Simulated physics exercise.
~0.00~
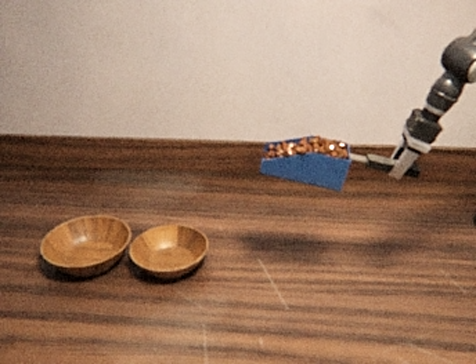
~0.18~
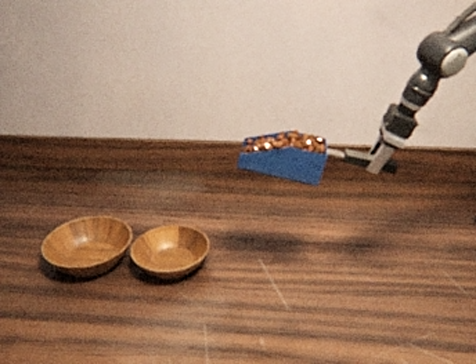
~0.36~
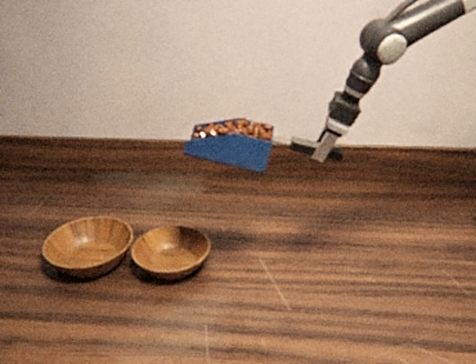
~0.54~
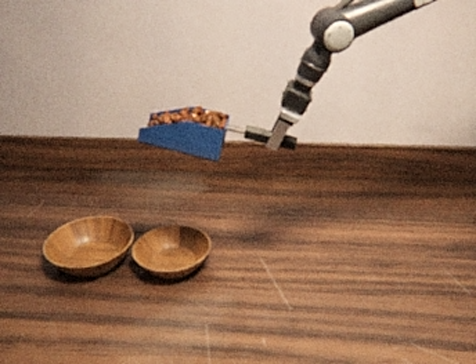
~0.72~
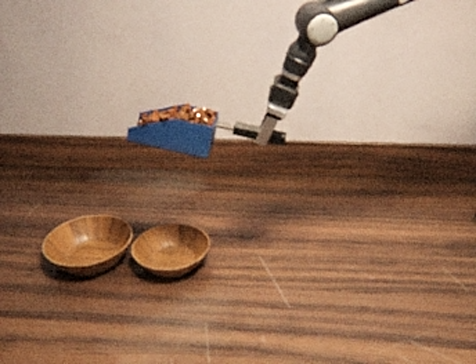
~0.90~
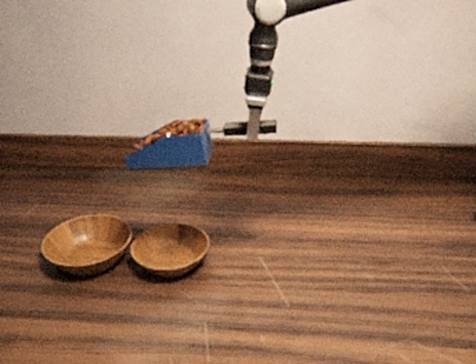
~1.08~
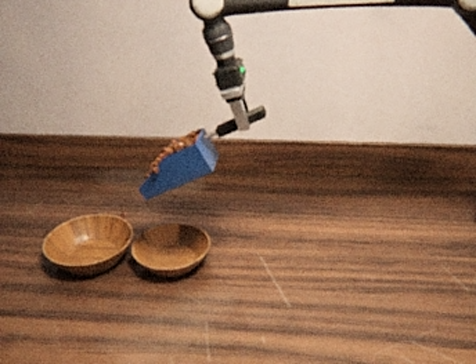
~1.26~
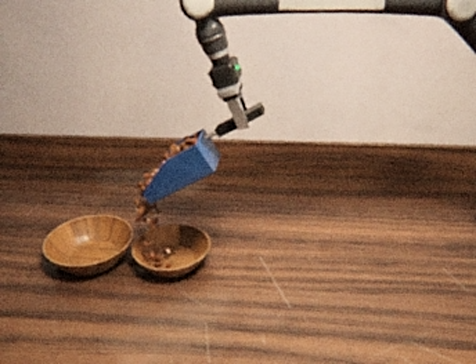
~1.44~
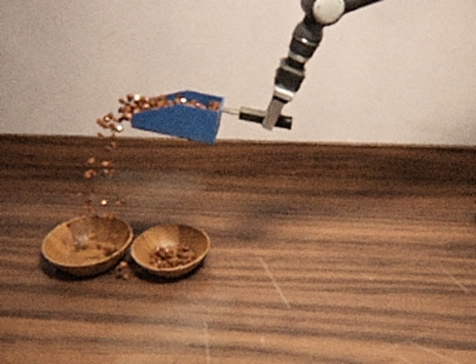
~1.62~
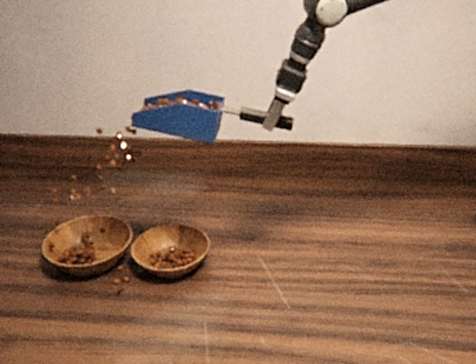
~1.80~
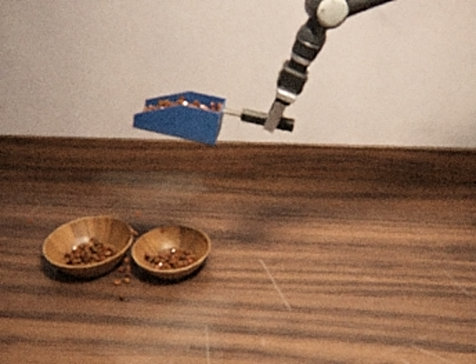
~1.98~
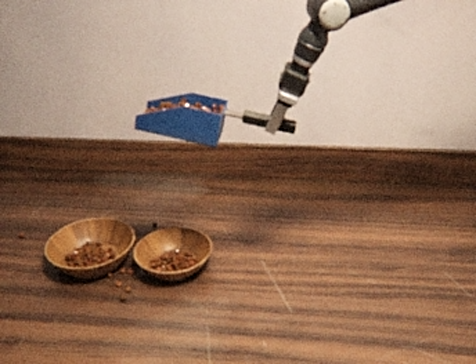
A blue scoop heaped with small brown pellets hangs from a robot arm above a dark wood-grain table, seen from the front and slightly above against a pale wall. Two round wooden bowls stand side by side at the left. The arm carries the scoop left until it is over the bowls, then tips it steeply, and pellets pour into the right bowl. It swings back up and level, flinging more pellets leftward, which drop into and around the left bowl. Finally the scoop hangs still, partly full, with pellets in both bowls and a few scattered on the table.
